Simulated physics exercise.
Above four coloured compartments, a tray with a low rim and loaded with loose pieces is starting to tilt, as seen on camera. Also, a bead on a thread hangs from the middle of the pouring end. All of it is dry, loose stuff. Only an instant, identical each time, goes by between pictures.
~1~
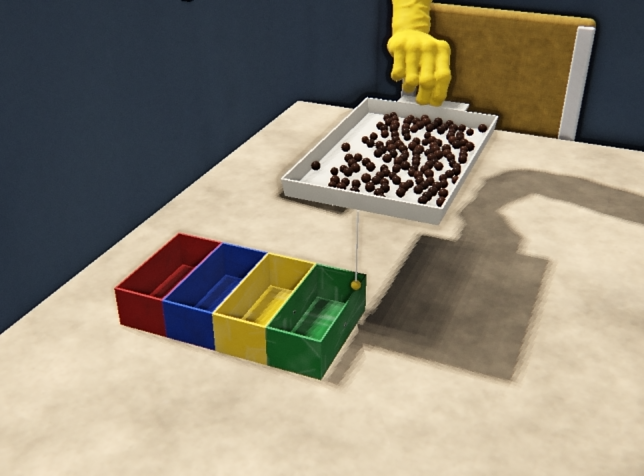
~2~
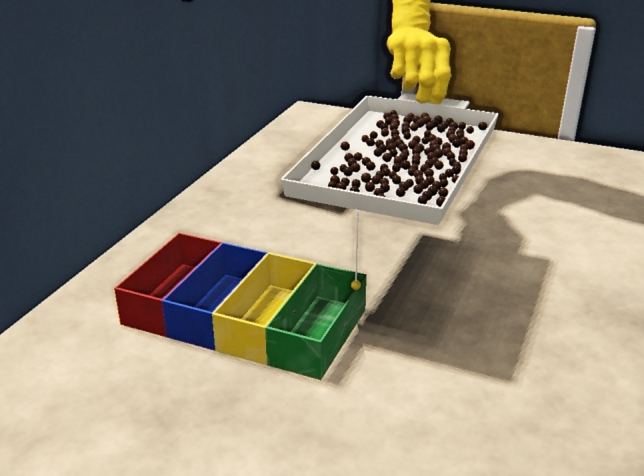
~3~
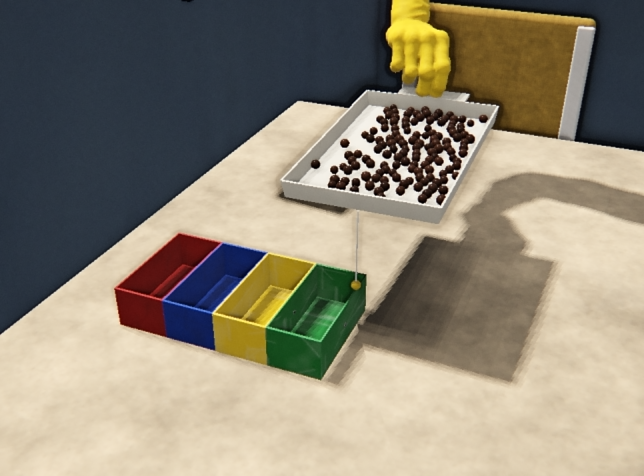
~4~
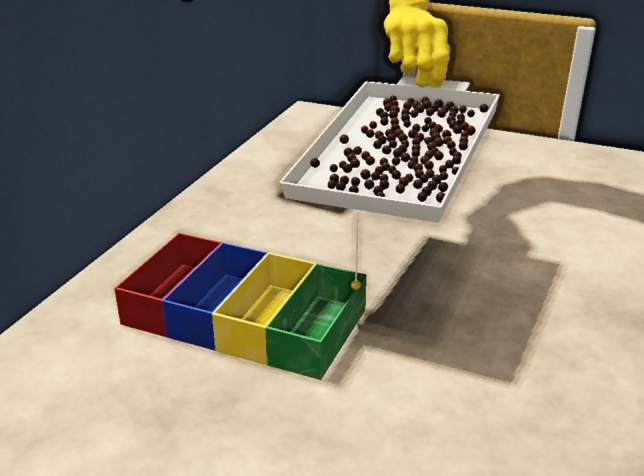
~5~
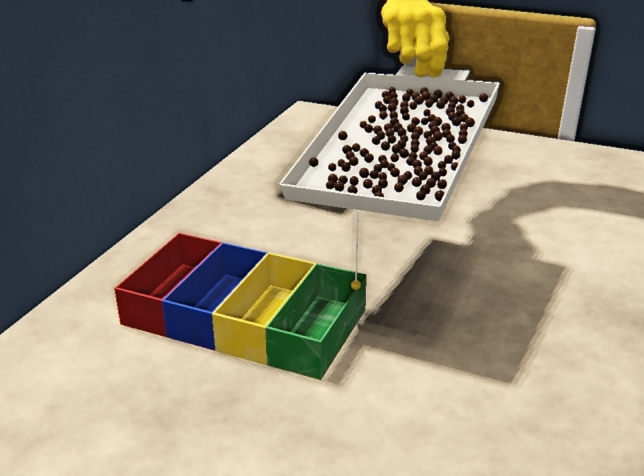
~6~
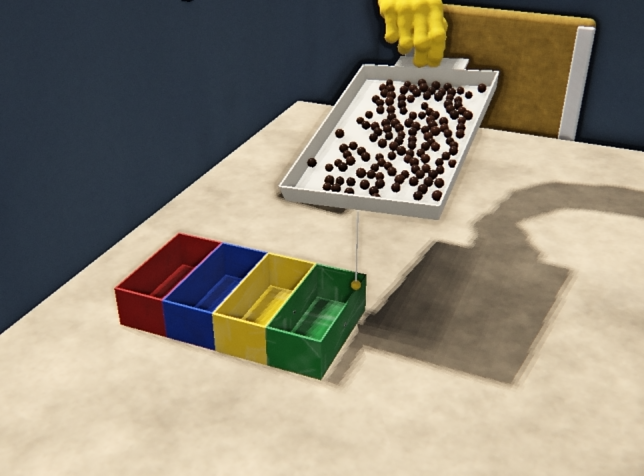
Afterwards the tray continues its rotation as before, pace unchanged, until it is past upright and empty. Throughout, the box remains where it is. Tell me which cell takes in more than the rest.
I would say the yellow cell.
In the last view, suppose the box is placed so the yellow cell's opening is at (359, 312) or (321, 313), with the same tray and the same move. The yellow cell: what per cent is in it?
Around 10 and around 30 per cent, in that order.
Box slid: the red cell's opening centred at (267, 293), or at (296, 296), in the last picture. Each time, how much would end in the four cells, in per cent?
Close to 100 per cent, followed by close to 70 per cent.
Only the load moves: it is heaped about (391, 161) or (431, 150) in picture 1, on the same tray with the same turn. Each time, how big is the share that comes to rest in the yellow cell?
From the first start you get 50 in a hundred, from the second 60 in a hundred.
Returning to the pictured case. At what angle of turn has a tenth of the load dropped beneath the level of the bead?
About 85 degrees.
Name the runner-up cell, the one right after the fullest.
That green cell.
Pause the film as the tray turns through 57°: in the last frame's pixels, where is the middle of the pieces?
Roughly (339, 166).
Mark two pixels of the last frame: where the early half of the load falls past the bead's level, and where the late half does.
(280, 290) first, (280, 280) later.
Soon after the last picture, tray tipped steeply; nearly all on the tray; a stray few in the green cell; a stray few in the yellow cell; a stray few falling or outside the box.
A little later, tray tipped right over; about a third on the tray; about a third in the yellow cell; about a quarter in the green cell; about a quarter falling or outside the box.
Later still, tray tipped past a quarter turn; about two thirds in the yellow cell; about a third in the green cell; a small part falling or outside the box.
At rest, tray tipped past a quarter turn; about two thirds in the yellow cell; about a third in the green cell; none in the blue cell; none in the red cell; a small part outside the box.
